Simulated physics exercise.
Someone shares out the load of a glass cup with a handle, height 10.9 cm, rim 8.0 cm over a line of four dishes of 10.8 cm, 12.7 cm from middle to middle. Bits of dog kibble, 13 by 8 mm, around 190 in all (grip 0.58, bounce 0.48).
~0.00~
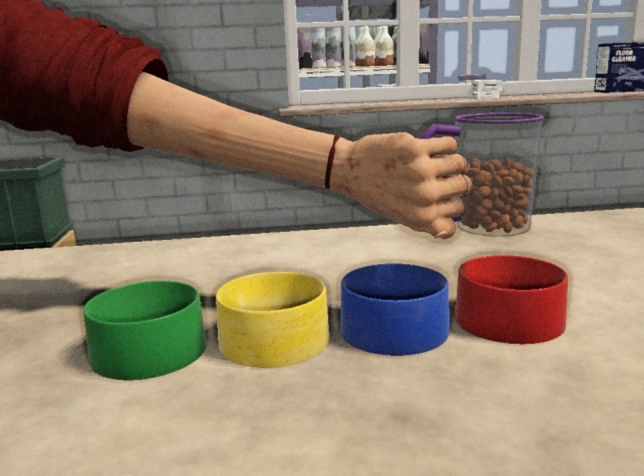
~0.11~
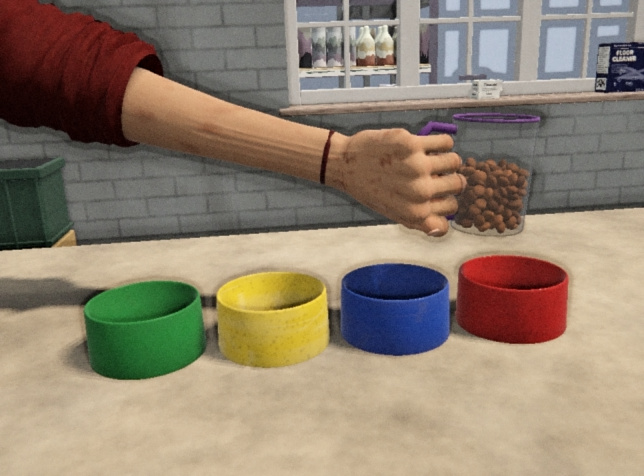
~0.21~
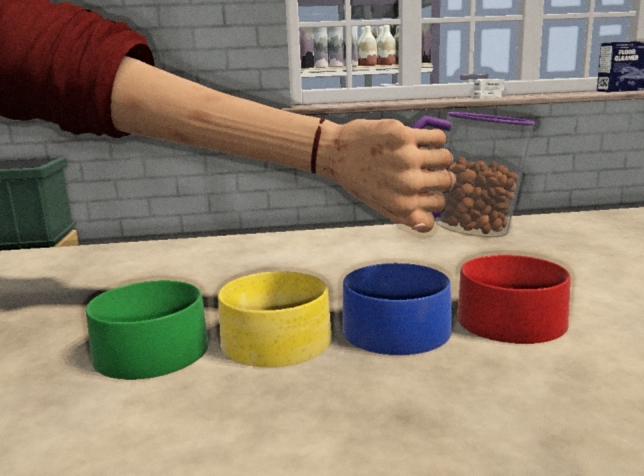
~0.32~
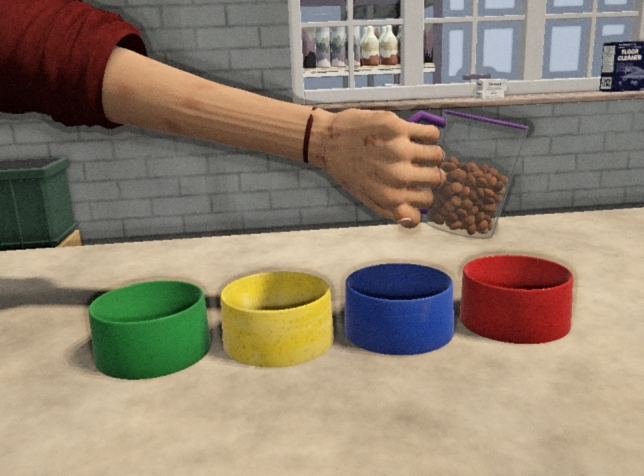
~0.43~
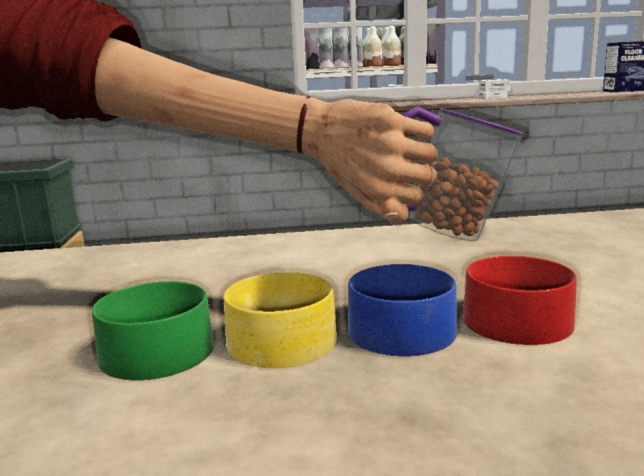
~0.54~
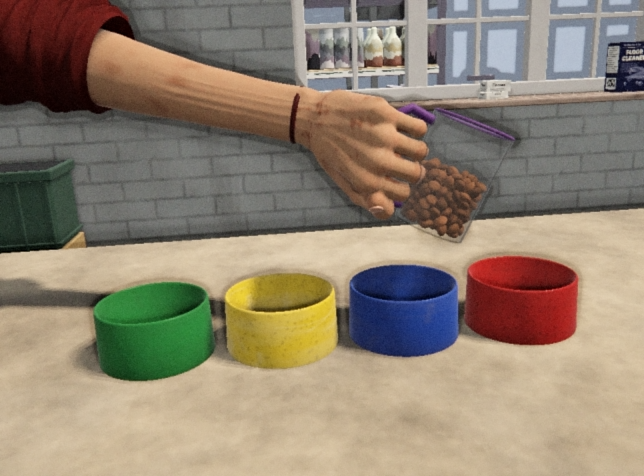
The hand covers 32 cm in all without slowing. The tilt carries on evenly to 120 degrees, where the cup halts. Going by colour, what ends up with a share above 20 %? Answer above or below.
Red dish: Below; blue dish: Below; green dish: Below; yellow dish: Above; on the counter: Below.
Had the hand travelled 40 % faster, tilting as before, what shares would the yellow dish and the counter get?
Yellow 100, counter 0.
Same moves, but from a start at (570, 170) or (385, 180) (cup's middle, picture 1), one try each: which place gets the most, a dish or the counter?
The winner: Blue, then green.
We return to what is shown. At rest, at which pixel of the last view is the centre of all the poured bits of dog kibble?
Near (279, 325).
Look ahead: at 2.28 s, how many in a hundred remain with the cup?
Some 90 per cent of the load.
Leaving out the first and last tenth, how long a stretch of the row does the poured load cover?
Roughly 6 cm.
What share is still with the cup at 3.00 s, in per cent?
About 0 per cent.
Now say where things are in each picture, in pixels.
In the first picture, cup at (496, 173), tilt 0 degrees, lip at (537, 116), moved 0.0 cm; middle of the pieces at (489, 197); red dish at (512, 272); blue dish at (394, 281); yellow dish at (271, 291); green dish at (143, 301).
In the second picture, cup at (491, 174), tilt 2 degrees, lip at (534, 118), moved 0.6 cm; middle of the pieces at (484, 197).
In the third picture, cup at (481, 174), tilt 8 degrees, lip at (529, 122), moved 1.8 cm; middle of the pieces at (472, 197).
In the fourth picture, cup at (471, 175), tilt 13 degrees, lip at (523, 127), moved 3.1 cm; middle of the pieces at (460, 197).
In the fifth picture, cup at (462, 176), tilt 19 degrees, lip at (517, 133), moved 4.3 cm; middle of the pieces at (449, 198).
In the sixth picture, cup at (451, 177), tilt 24 degrees, lip at (509, 140), moved 5.5 cm; middle of the pieces at (436, 198); red dish at (521, 273); blue dish at (403, 282); yellow dish at (280, 292); green dish at (152, 302). Its pace works out near 50 degrees a second; the hand travels 12 cm a second.
After 1.58 s, tilt 77 degrees; cup holds 100 %.
After 2.28 s, tilt 112 degrees; cup holds 90 %, yellow 5 %.
Then, at 3.00 s, tilt 120 degrees; cup holds 0 %, yellow 100 %.
By 3.4 s all is still; red 0 %, blue 0 %, green 0 %, yellow 100 %, counter 0 %.
